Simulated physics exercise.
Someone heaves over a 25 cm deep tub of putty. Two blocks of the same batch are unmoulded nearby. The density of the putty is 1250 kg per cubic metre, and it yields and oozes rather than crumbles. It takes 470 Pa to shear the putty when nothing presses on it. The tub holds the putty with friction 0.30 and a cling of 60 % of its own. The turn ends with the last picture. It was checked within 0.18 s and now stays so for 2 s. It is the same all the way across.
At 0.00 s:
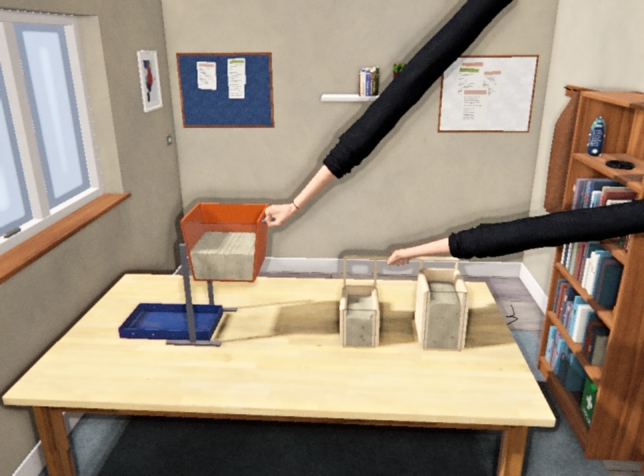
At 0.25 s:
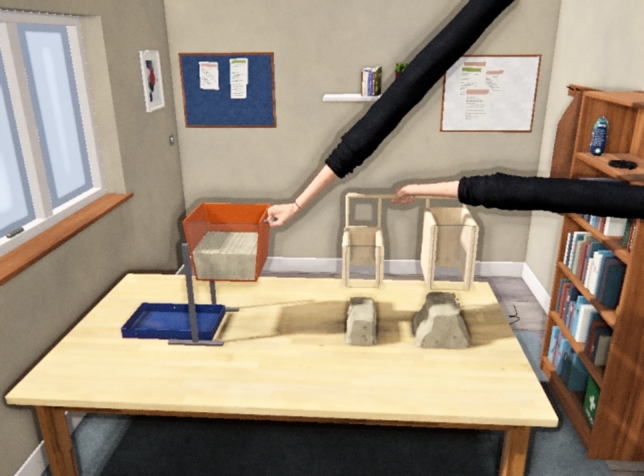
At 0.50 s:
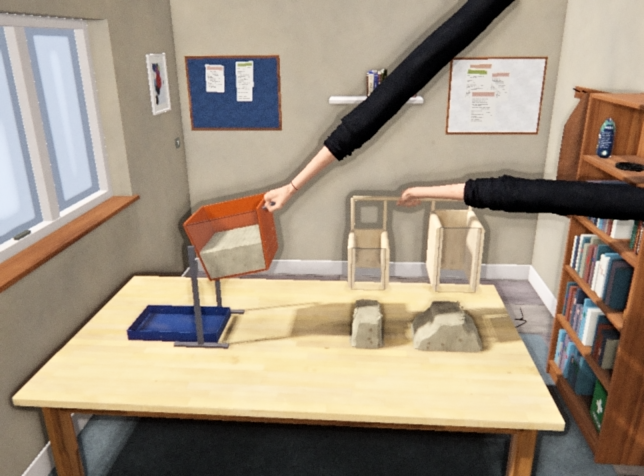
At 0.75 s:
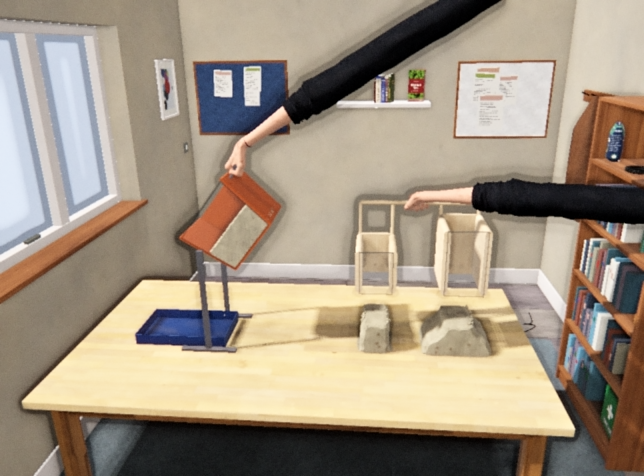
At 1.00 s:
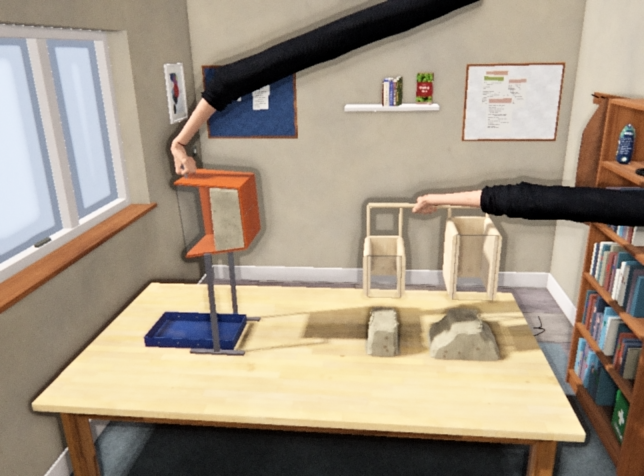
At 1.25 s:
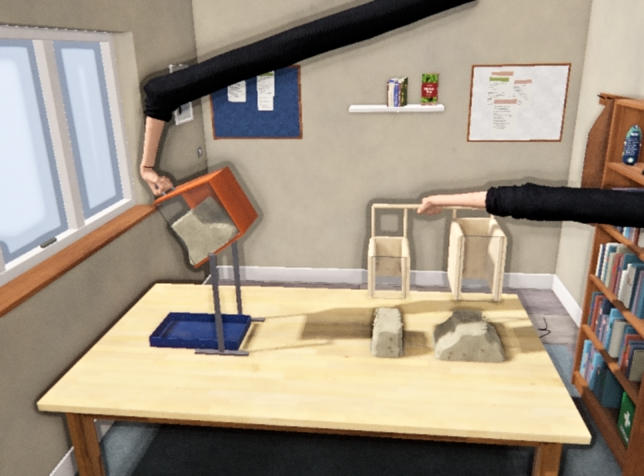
Two dark-sleeved arms reach in from the right over a pale wooden table in a room with a window, noticeboards and a bookcase, seen from slightly above as the view shifts a little. One hand lifts two wooden moulds off grey blocks, which slump, the right one more. The other turns an orange-sided clear box of grey putty leftward, past upright, on posts above a blue tray.
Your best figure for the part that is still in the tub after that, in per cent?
Close to 0 per cent.
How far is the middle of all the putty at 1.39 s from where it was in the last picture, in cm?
About 18 cm.
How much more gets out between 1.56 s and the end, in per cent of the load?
Near 0 %.
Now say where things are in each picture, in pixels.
In the first frame, handle-side rim at (256, 223), tilt 0 degrees; crest of the putty at (238, 253); block heights 15 cm, 22 cm (left to right).
In the second frame, handle-side rim at (259, 223), tilt 0 degrees; crest of the putty at (240, 253); block heights 14 cm, 17 cm (left to right).
In the third frame, handle-side rim at (256, 210), tilt 13 degrees; crest of the putty at (258, 242); block heights 14 cm, 14 cm (left to right).
In the fourth frame, handle-side rim at (220, 181), tilt 52 degrees; crest of the putty at (247, 207); block heights 14 cm, 14 cm (left to right).
In the fifth frame, handle-side rim at (175, 185), tilt 93 degrees; crest of the putty at (212, 190); block heights 14 cm, 14 cm (left to right).
In the sixth frame, handle-side rim at (155, 204), tilt 118 degrees; crest of the putty at (190, 213); block heights 14 cm, 14 cm (left to right).
After 1.39 s, the tub is at 118 degrees and holds 24 %.
After 1.56 s, the tub is at 118 degrees and holds 0 %.
After 1.73 s, the tub is at 118 degrees and holds 0 %.
After 1.90 s, the tub is at 118 degrees and holds 0 %.
After 3.25 s, the tub is at 118 degrees and holds 0 %.
